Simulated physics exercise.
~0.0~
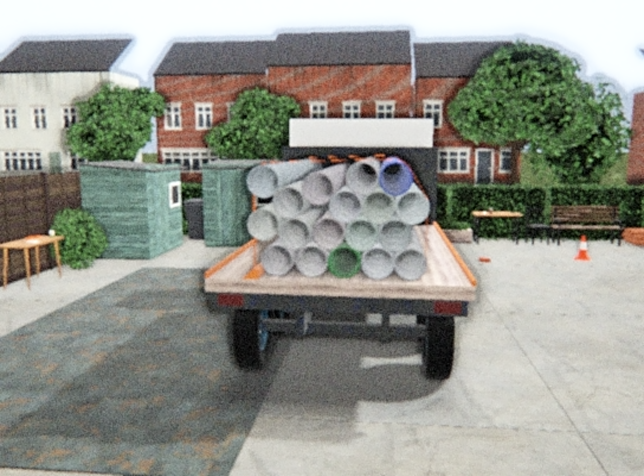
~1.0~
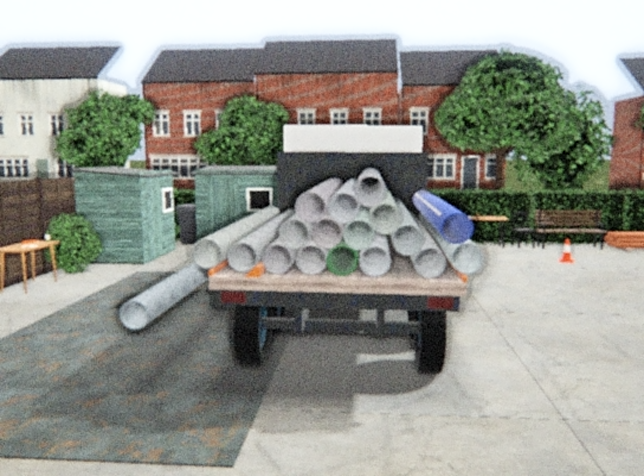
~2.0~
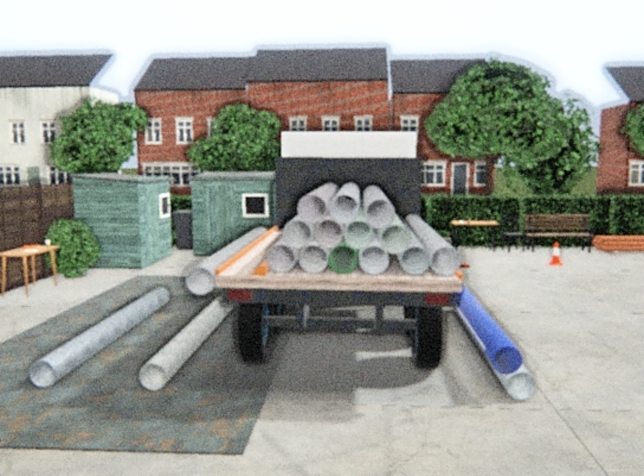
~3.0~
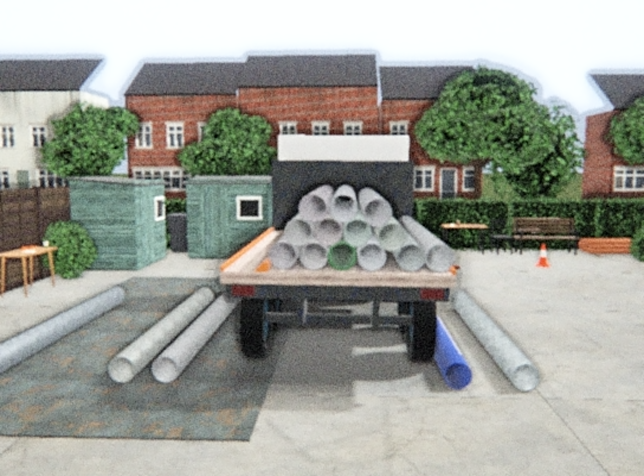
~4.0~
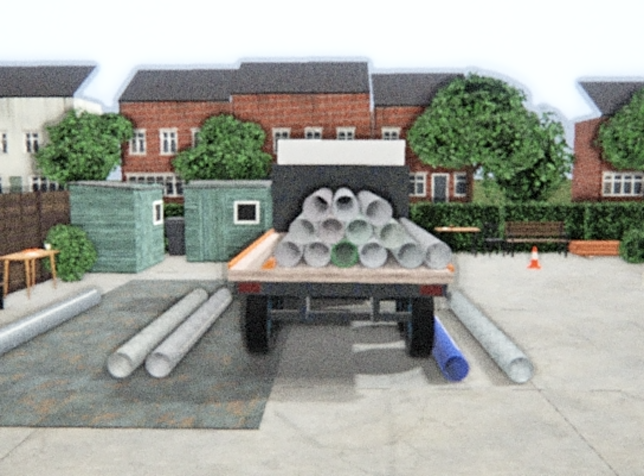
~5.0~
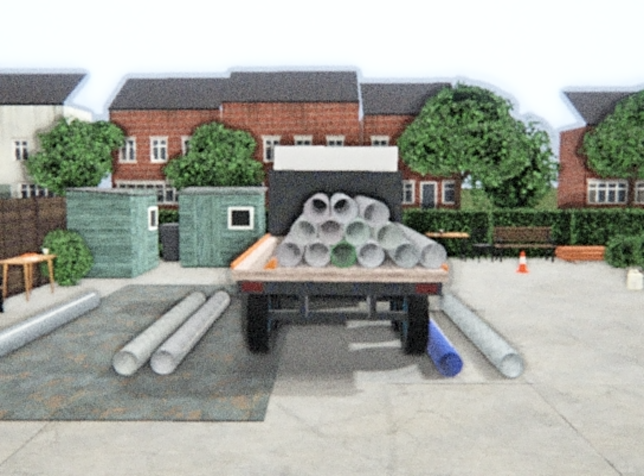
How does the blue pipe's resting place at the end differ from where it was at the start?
At the start the blue pipe sat at the top right of the stack on the lorry. At the end it lay on the ground by the right rear wheel, next to a grey pipe.
